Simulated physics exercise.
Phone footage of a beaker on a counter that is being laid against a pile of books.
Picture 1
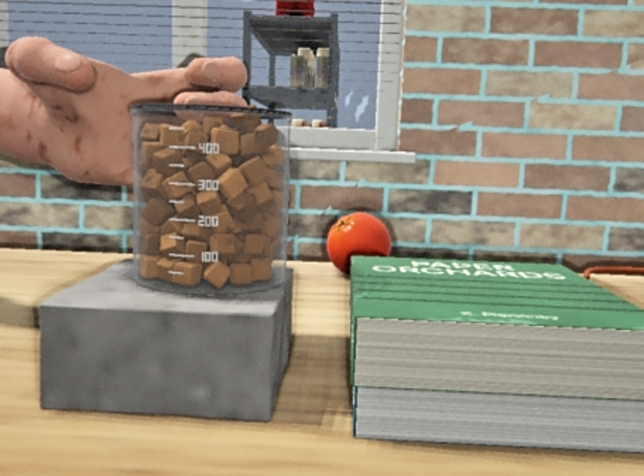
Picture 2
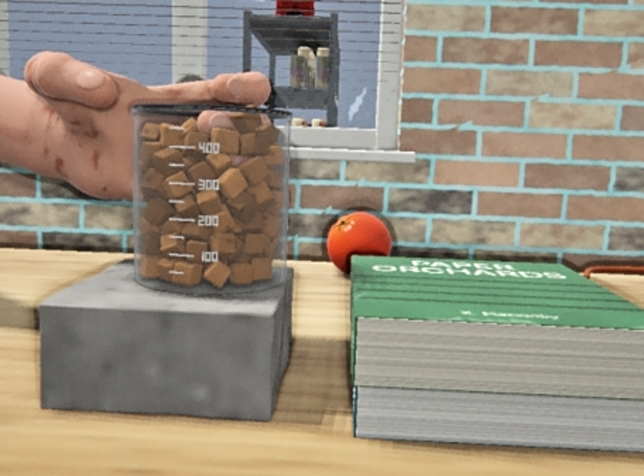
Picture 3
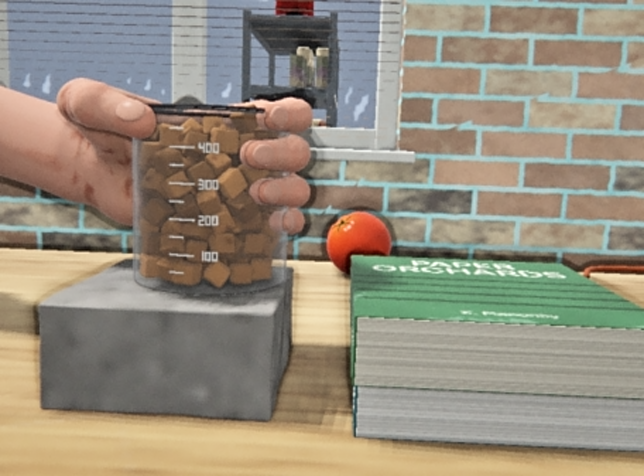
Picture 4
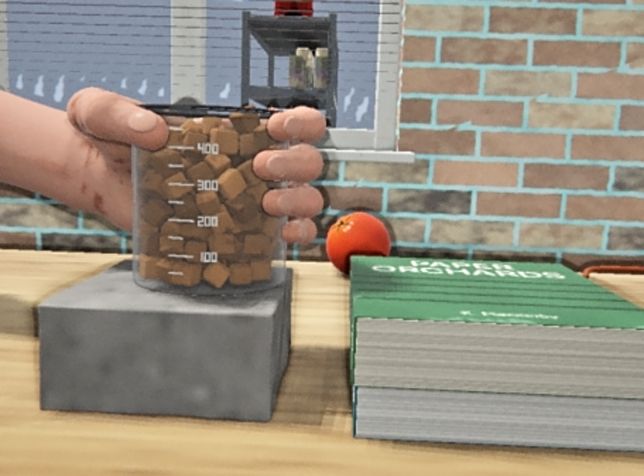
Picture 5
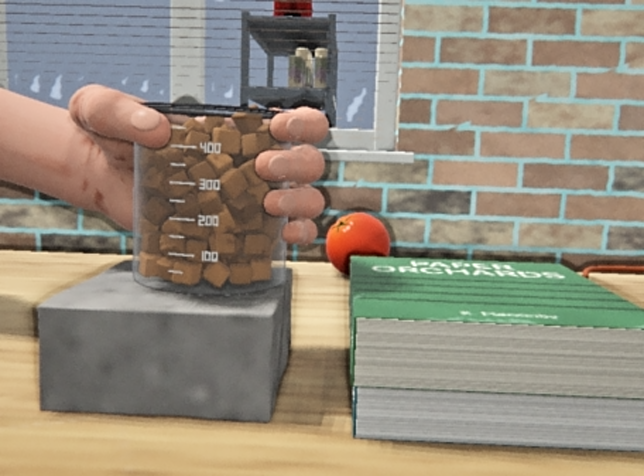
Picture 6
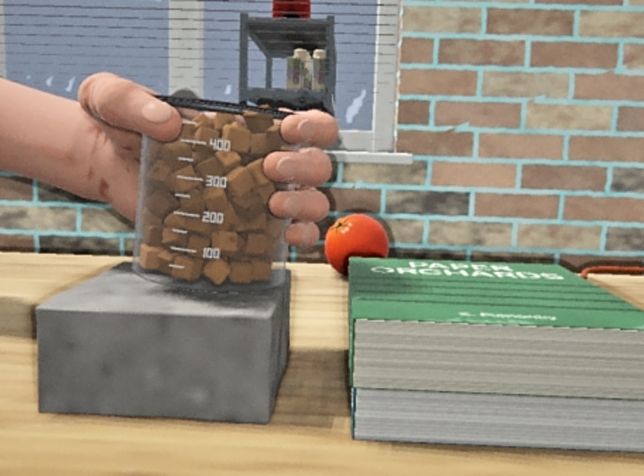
On a wooden counter, a hand closing around a beaker of brown cubes on a grey block, then tilting it slightly.
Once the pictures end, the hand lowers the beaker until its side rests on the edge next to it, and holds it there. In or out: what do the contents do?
The load starts to leave.
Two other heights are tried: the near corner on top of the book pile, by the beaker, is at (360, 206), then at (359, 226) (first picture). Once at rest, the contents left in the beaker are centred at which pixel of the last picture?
First try: Around (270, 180). Second try: Around (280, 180).
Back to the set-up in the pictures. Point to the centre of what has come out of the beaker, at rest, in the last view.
I'd mark it at about (497, 275) once everything is at rest.
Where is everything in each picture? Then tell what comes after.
Beaker near (212, 196), nearly full of brown sugar cubes; book pile near (478, 313), its top about level with the beaker's foot, in the first picture.
Beaker near (213, 195), upright; rim near (289, 115); top of the contents near (214, 130), in the second picture.
Beaker near (212, 195), upright; rim near (288, 114); book pile near (478, 312), in the third picture.
Beaker near (212, 196), upright; rim near (288, 115); top of the contents near (213, 130), in the fourth picture.
Beaker near (213, 195), upright; rim near (290, 115); book pile near (478, 313), in the fifth picture.
Beaker near (218, 192), leaning 5°; rim near (301, 118); book pile near (476, 314), its top about level with the beaker's foot, in the sixth picture.
Then, 0.74 s on from there, the beaker leans 42°; everything is still inside.
Then, 1.39 s on from there, the beaker leans 75°; a stray few of the brown sugar cubes out of it.
Then, 1.95 s on from there, the beaker rests on the book pile at 83°; a small part of the brown sugar cubes out of it.
In the end, the beaker rests on the book pile at 83°; a small part of the brown sugar cubes out of it.
